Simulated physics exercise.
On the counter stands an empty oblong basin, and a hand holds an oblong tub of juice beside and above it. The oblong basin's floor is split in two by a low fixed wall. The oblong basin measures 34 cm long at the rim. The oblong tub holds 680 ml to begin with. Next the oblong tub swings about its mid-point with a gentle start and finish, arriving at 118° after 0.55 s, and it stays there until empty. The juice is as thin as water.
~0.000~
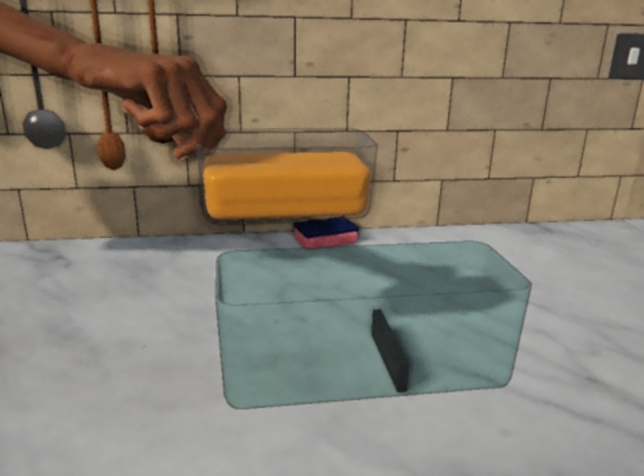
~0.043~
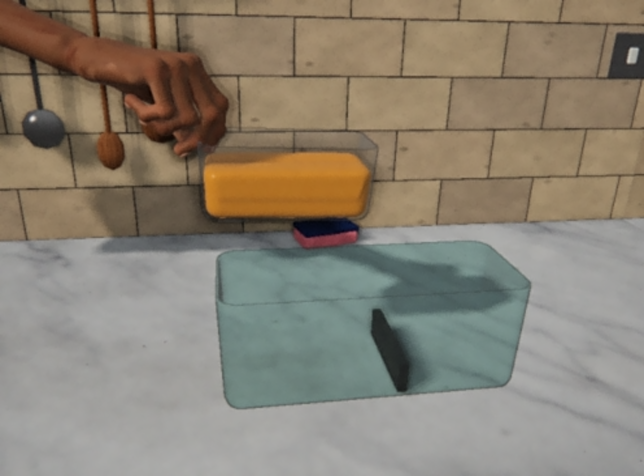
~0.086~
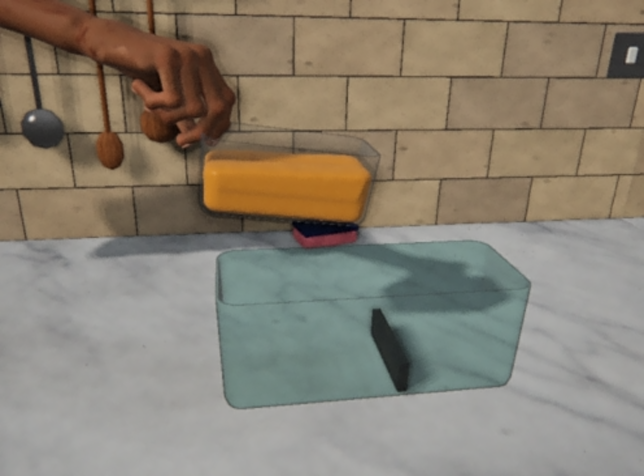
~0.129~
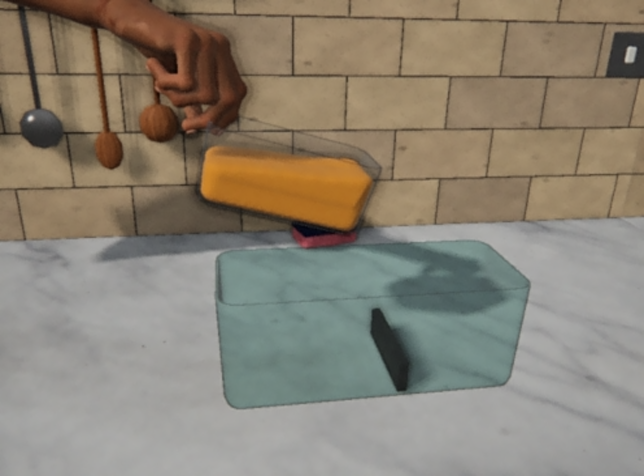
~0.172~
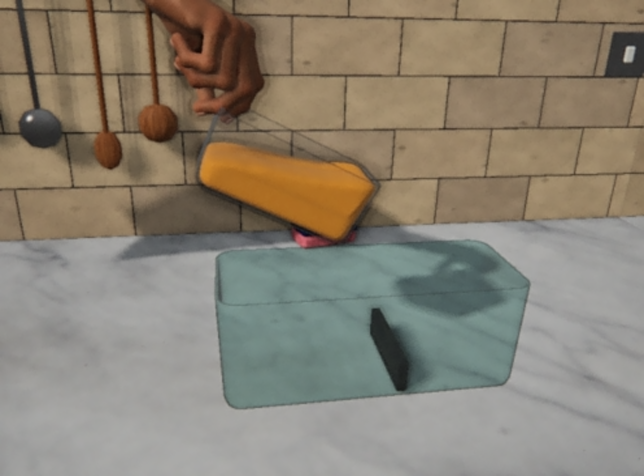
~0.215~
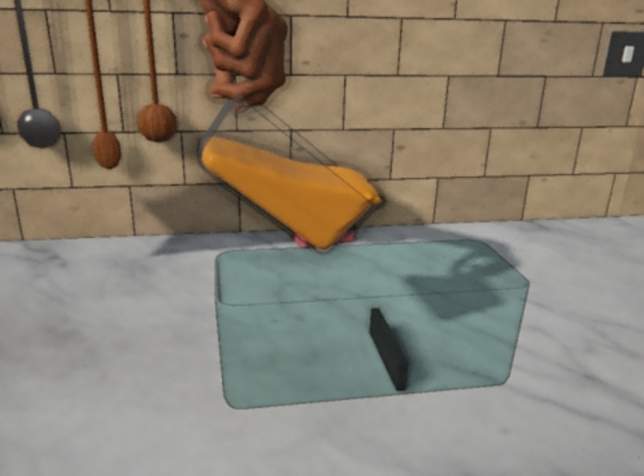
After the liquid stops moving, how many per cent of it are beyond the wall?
About 39 per cent.
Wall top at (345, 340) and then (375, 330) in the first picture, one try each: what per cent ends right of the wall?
It comes to 75 per cent, and then 55 per cent.
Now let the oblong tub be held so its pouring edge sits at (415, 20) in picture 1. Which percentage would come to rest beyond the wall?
In that case some 60 per cent.
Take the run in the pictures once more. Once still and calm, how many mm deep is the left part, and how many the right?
Left roughly 16 mm; right roughly 16 mm.
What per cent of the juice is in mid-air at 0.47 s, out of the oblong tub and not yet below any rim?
Around 12 in a hundred.
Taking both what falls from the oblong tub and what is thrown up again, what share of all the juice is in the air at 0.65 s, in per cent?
About 10 per cent.
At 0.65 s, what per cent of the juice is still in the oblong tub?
What remains is about 1 percent of it all.
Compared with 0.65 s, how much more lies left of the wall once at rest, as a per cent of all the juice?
Near 6 percent, more or less.
By 0.47 s the tilt is 111° and 10 per cent is still to pour, 44 is left of the wall and 34 right of it.
By 0.65 s the tilt is 118° and 1 per cent is still to pour, 52 is left of the wall and 35 right of it.
By 0.84 s the tilt is 118° and 0 per cent is still to pour, 57 is left of the wall and 39 right of it.
By 1.05 s the tilt is 118° and 0 per cent is still to pour, 58 is left of the wall and 39 right of it.
At rest 58 per cent lies left of the wall, 39 right of it and 3 outside.
